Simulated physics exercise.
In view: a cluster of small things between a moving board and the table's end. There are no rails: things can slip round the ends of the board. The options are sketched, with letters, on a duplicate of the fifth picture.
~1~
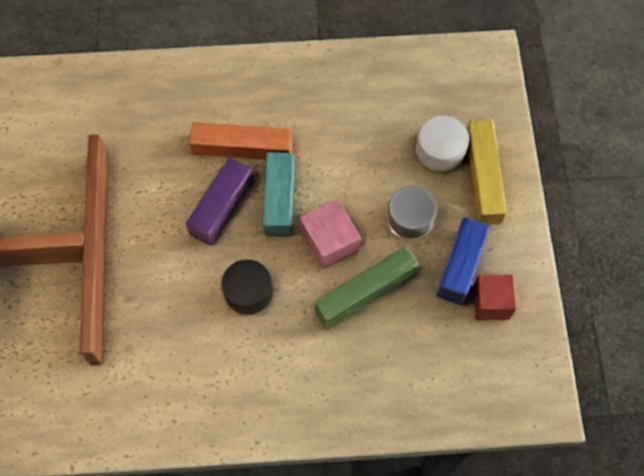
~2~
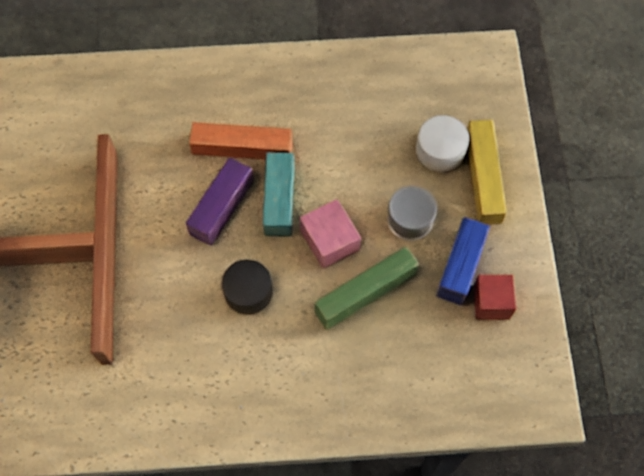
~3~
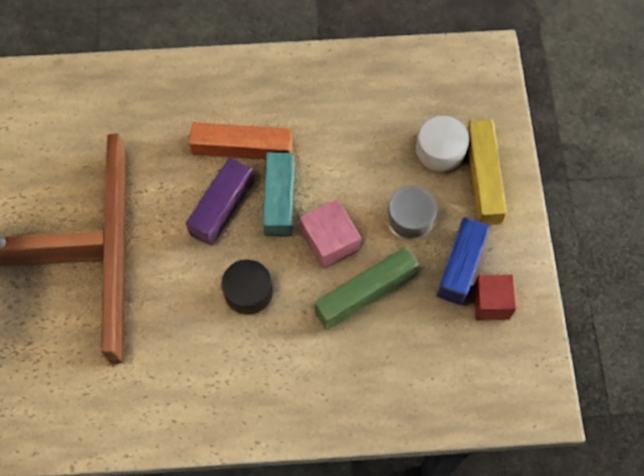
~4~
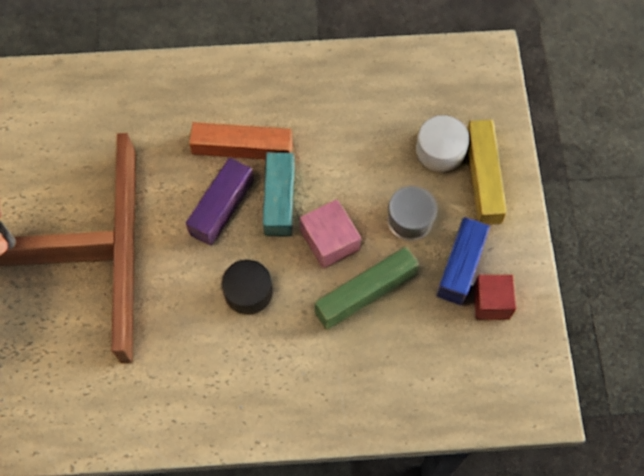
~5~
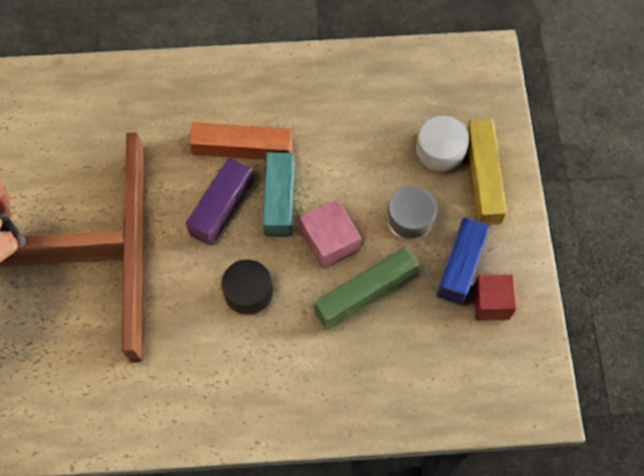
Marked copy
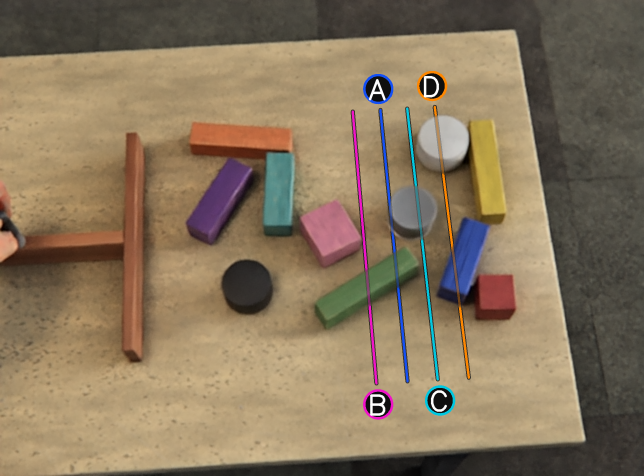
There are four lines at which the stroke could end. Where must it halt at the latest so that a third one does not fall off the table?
D is the last line within the limit.
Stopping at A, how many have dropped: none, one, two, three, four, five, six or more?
By then, none.
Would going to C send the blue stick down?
By then, no.
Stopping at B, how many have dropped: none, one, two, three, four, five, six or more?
By then, none.
On the marked copy, A at (393, 238); B at (364, 239); C at (422, 236); D at (451, 234).
Taking D. A third of the way, board (246, 229); orange bar (301, 132); black tin (282, 285).
Two thirds of the way, board (362, 222); red block (509, 300); blue stick (480, 261).
When it is over, board (450, 217); yellow bar over the edge; red block over the edge; two fallen.
As for the rest, A is within the limit but short; B is within the limit but short; C is within the limit but short.
